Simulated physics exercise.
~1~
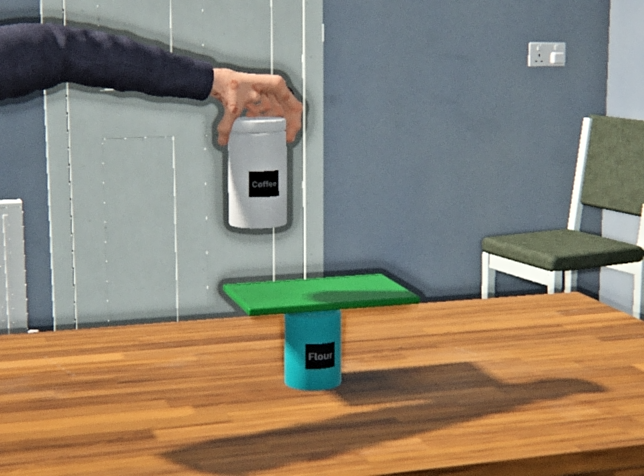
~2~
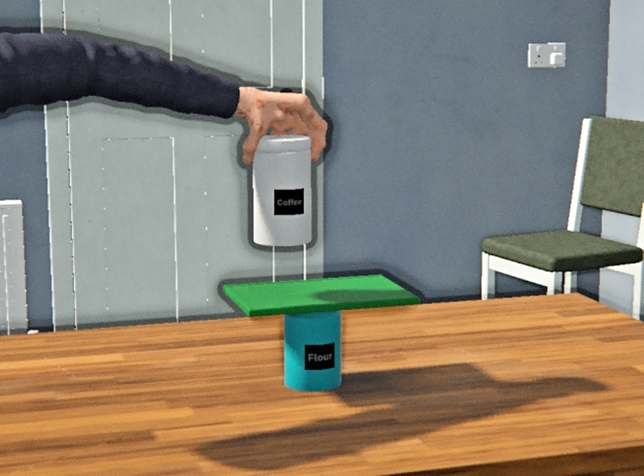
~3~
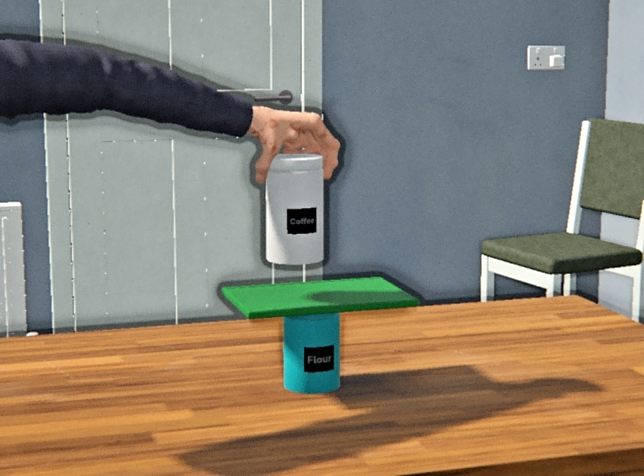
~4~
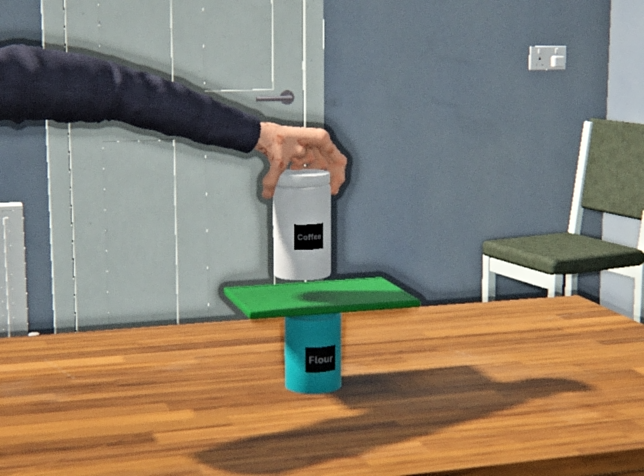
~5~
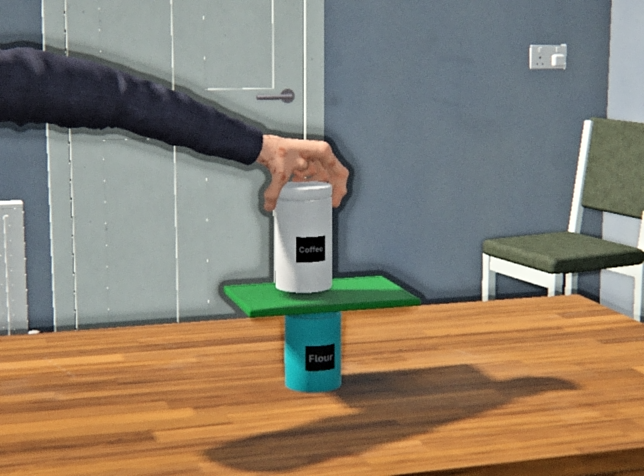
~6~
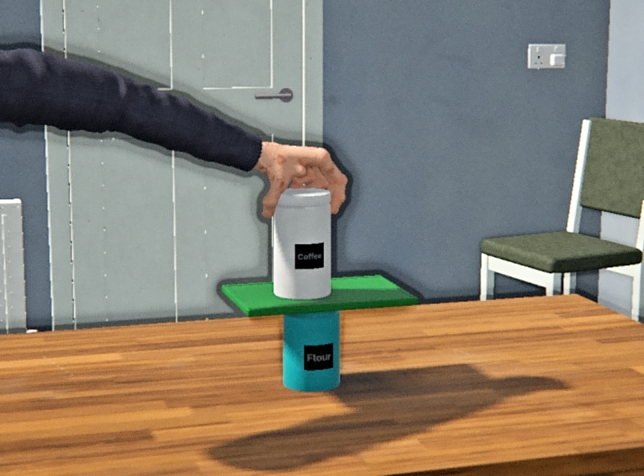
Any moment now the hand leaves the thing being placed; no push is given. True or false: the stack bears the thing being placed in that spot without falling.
True.
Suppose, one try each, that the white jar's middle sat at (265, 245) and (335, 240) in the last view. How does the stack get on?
Trial 1 - collapsed; trial 2 - stable.
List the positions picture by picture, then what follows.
Coming down; white jar (258, 172); turquoise jar (313, 341), in the first frame.
Coming down; white jar (282, 190); turquoise jar (313, 342), in the second frame.
Coming down; white jar (295, 208); turquoise jar (312, 344), in the third frame.
Coming down; white jar (302, 224); turquoise jar (313, 344), in the fourth frame.
Coming down; white jar (304, 236); turquoise jar (313, 343), in the fifth frame.
In place under the hand; white jar (302, 243); turquoise jar (312, 342), in the sixth frame.
Then, 0.30 s on from there, no change.
Then, 0.70 s on from there, white jar resting near (302, 244).
In the end, all 3 unmoved. At the end, from the last picture's camera, white jar near (302, 244). The stack stays up.
